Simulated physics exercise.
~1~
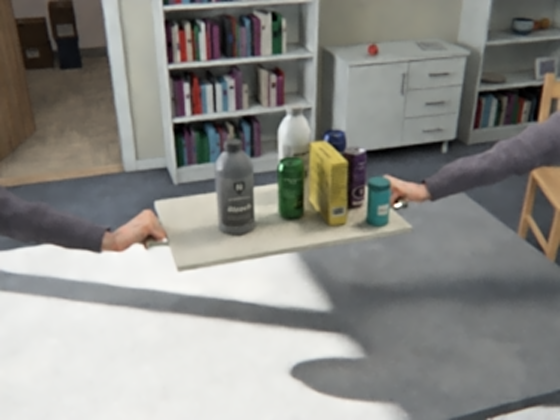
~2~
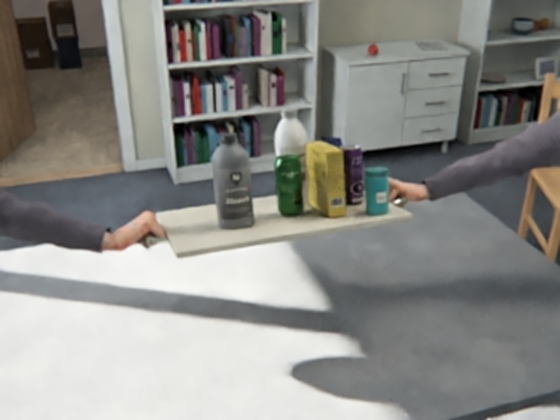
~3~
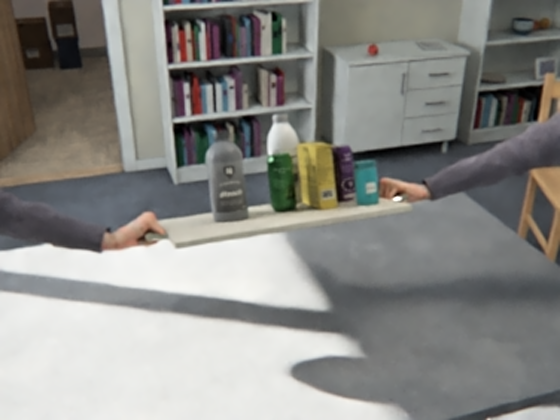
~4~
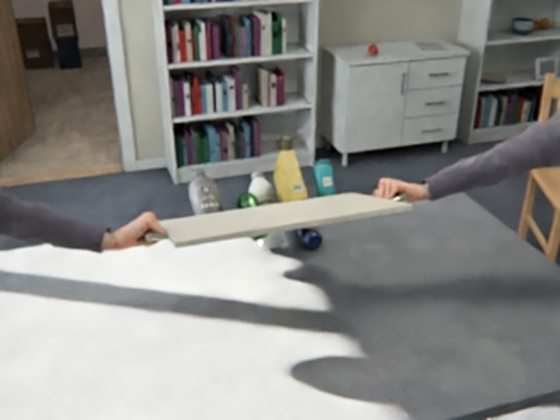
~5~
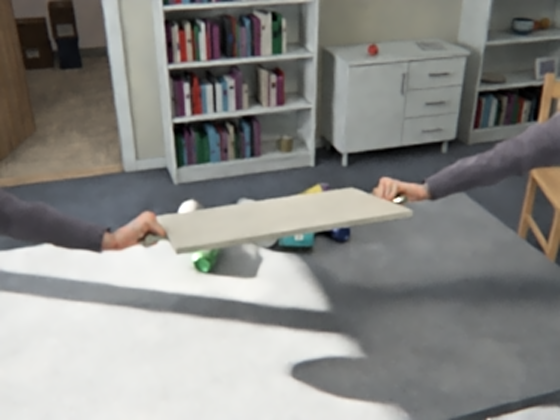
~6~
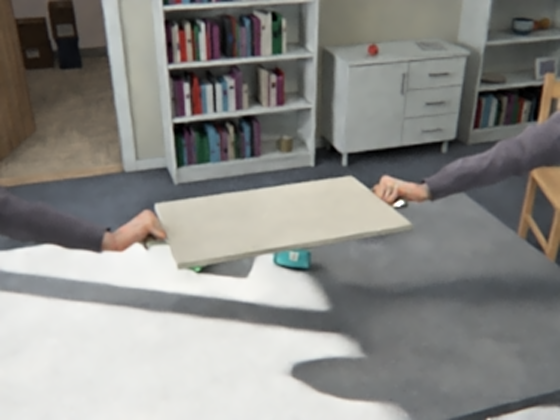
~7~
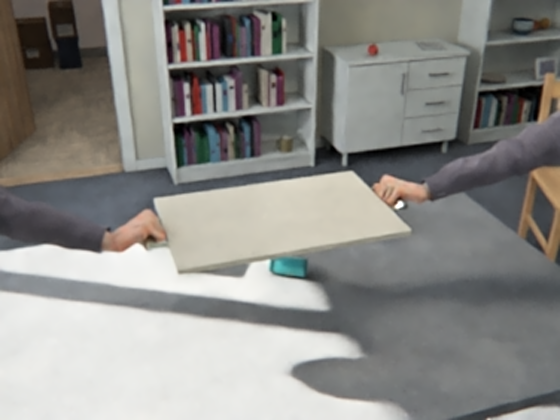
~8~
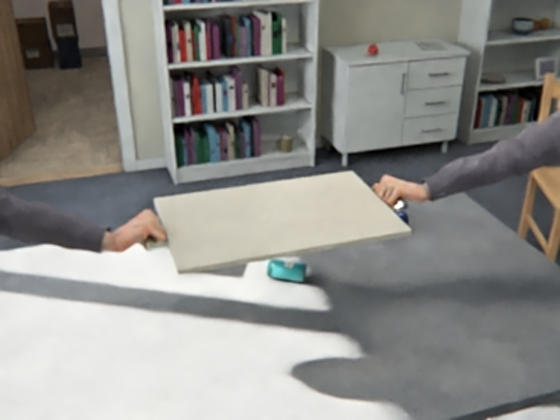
A hand-held tray tips away, its bottles and containers slide off, and it levels empty.
